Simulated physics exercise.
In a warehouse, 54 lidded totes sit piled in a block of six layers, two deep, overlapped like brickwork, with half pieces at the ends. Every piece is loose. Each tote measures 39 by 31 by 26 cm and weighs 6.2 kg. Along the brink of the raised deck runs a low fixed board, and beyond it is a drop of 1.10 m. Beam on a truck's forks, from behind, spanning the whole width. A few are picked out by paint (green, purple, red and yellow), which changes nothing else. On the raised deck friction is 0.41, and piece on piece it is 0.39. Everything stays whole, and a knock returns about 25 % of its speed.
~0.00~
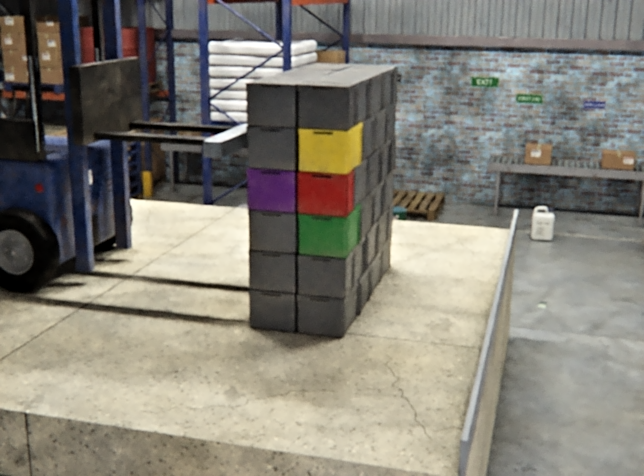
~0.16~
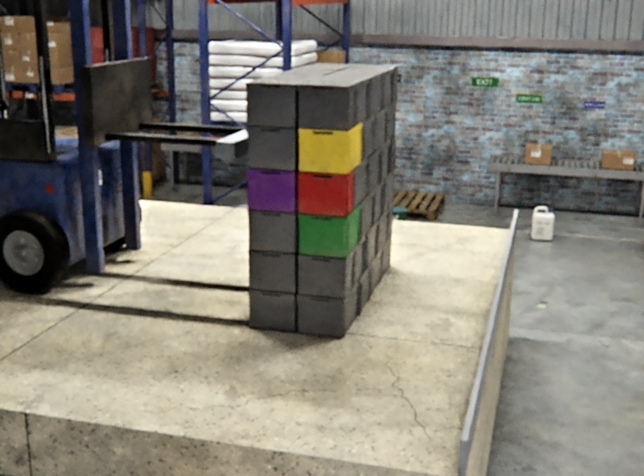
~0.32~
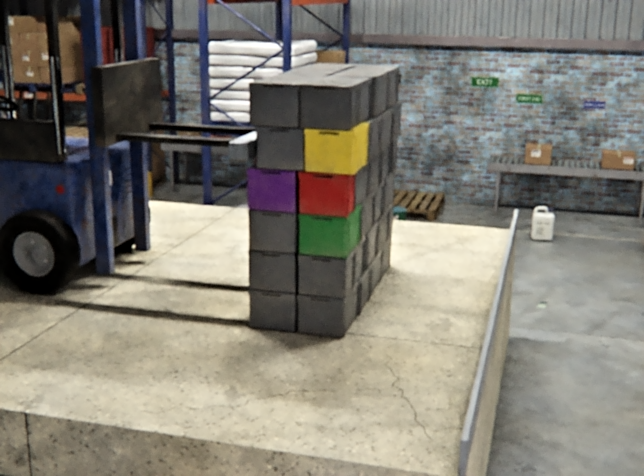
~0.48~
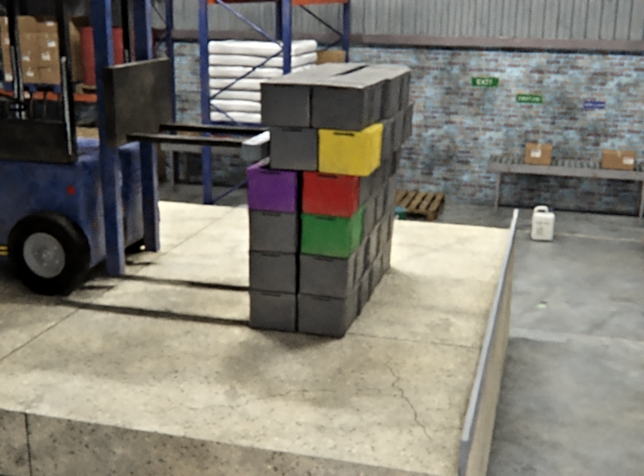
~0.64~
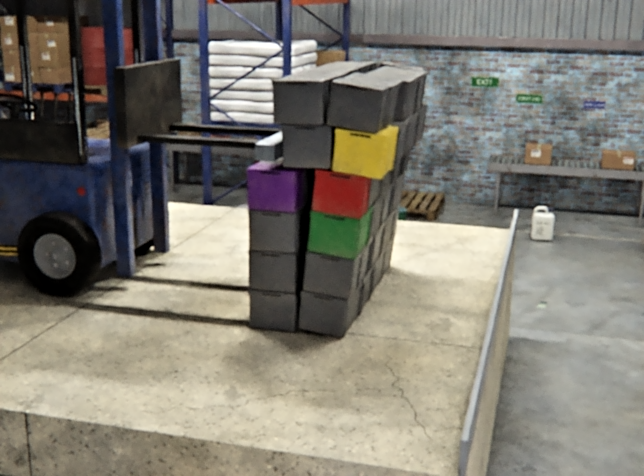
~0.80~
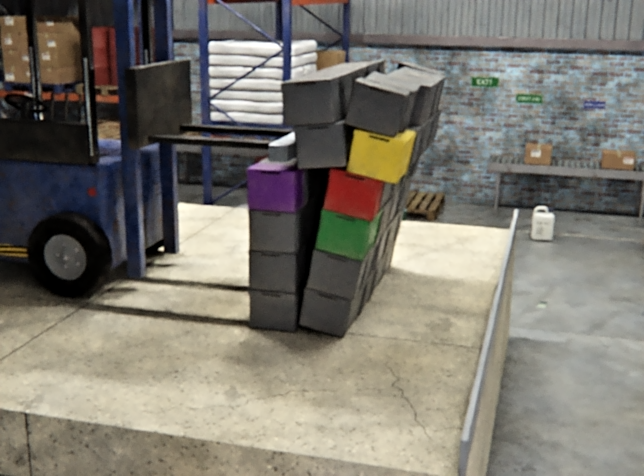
Blue forklift pushing a beam into the upper part of a stacked block of grey and coloured totes, the far columns leaning right.
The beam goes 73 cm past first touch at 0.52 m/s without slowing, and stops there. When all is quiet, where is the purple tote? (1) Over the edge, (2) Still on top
Still on top (2).
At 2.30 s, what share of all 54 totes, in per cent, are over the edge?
25 per cent.
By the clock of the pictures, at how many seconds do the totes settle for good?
Somewhere close to 3.5 s.
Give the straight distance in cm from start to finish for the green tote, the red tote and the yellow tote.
Net displacement: Green = 100 cm, red = 220 cm, yellow = 290 cm.
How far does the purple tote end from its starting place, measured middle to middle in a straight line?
It ends some 0 cm from where it began.
Around 1.04 s, none of the 54 totes over the edge, 36 disturbed; purple tote unmoved; yellow tote tipped 21°.
Around 1.32 s, none of the 54 totes over the edge, 35 disturbed; purple tote unmoved; green tote tipped 45°, 11 cm lower.
Around 1.66 s, 9 of the 54 totes over the edge; purple tote unmoved; red tote on its side.
Around 2.30 s, 14 of the 54 totes over the edge; purple tote unmoved; yellow tote on its side.
Finally (3.5 s), 15 of the 54 totes over the edge; purple tote unmoved; yellow tote on its side; green tote on its side. Seen by the last camera, middles, purple tote near (275, 188).
